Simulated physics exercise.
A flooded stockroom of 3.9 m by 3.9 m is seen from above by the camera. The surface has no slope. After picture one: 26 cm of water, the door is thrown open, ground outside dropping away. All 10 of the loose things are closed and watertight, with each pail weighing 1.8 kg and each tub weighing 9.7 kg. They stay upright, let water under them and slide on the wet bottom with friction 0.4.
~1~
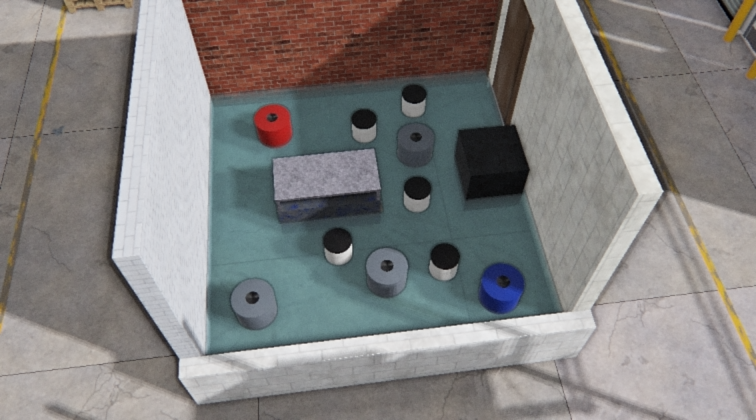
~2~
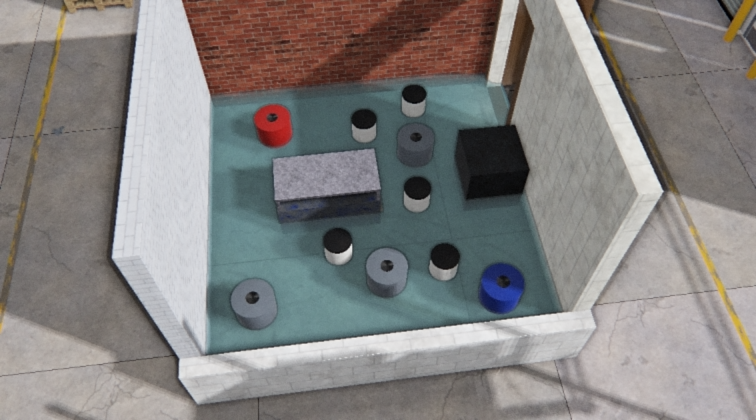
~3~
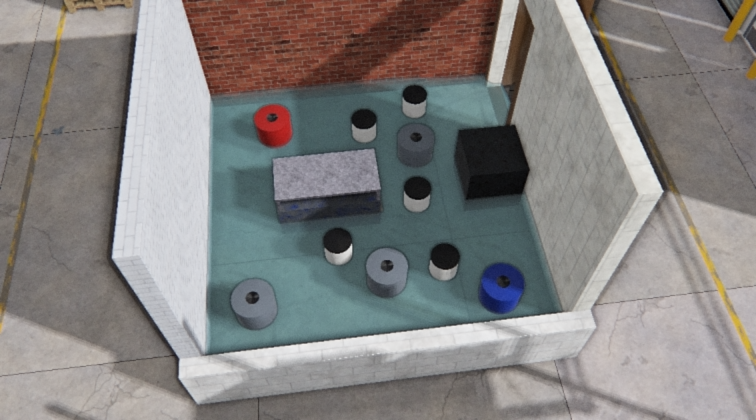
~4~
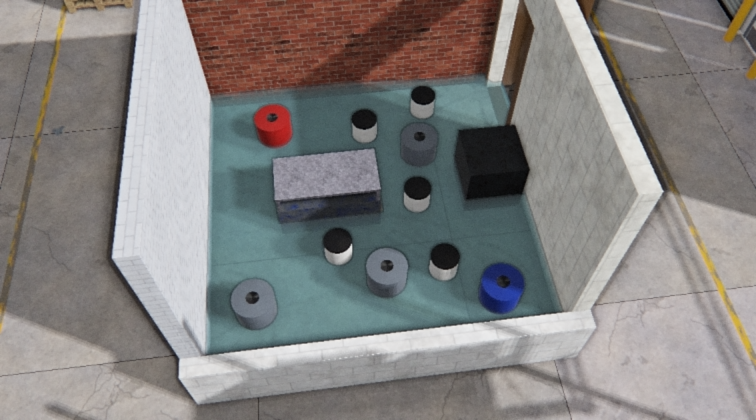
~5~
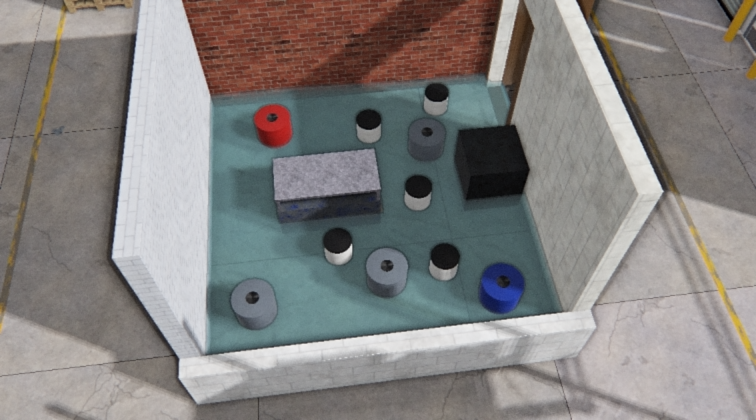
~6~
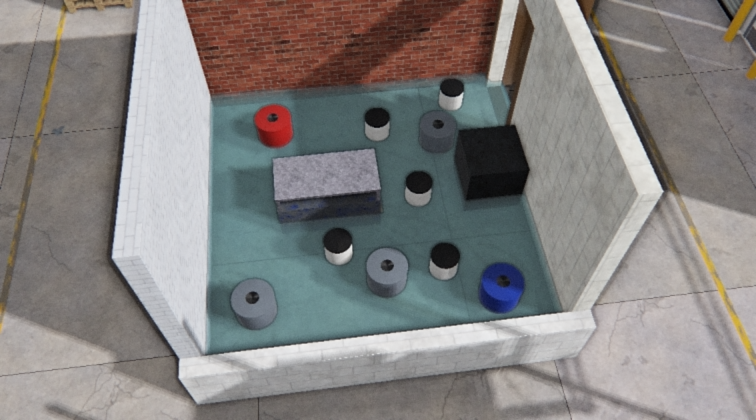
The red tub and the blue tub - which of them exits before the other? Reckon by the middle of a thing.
I would say the red one.
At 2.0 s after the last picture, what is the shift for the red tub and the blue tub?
About 50 cm and 10 cm, respectively.
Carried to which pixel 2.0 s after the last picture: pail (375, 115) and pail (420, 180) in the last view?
(433, 92) and (428, 132), roughly.
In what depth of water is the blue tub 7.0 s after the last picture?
Around 18 cm.
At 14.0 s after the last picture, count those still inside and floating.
At that time the total is 4.
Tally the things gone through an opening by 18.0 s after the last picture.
By that point, 7.
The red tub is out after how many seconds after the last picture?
Close to 11.0 s, I'd say.
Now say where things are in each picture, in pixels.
In the first frame, the red tub at (272, 118) floats; the blue tub at (503, 282) floats; about 3590 L in view; 0 of 10 have shifted.
In the second frame, the red tub at (272, 118) floats; the blue tub at (503, 282), afloat; about 3550 L in view; 0 of 10 have shifted.
In the third frame, the red tub at (272, 118), afloat; the blue tub at (503, 282), afloat; about 3500 L in view; 0 of 10 have shifted.
In the fourth frame, the red tub at (272, 118), afloat; the blue tub at (503, 282) floats; about 3440 L in view; 2 of 10 have shifted.
In the fifth frame, the red tub at (272, 118), afloat; the blue tub at (503, 282), afloat; about 3390 L in view; 3 of 10 have shifted.
In the sixth frame, the red tub at (273, 118), afloat; the blue tub at (503, 282), afloat; 25 cm deep round most things; 4 of 10 have shifted.
Then, 2.0 s after the last picture the red tub is near (308, 111), 0.5 m from its start, afloat; the blue tub is near (503, 275), 0.1 m from its start, afloat; 2 of 10 are out; 8 afloat.
Then, 7.0 s after the last picture the red tub is near (378, 103), 1.4 m from its start, afloat; the blue tub is near (502, 260), 0.3 m from its start, afloat; 4 of 10 are out; 6 afloat.
Then, 14.0 s after the last picture the red tub has gone out (11.1 s after the last picture); the blue tub is near (488, 233), 0.7 m from its start, afloat; 6 of 10 are out; 4 afloat.
Then, 18.0 s after the last picture the red tub has gone out (11.1 s after the last picture); the blue tub is near (477, 222), 0.9 m from its start, afloat; 7 of 10 are out; 3 afloat.
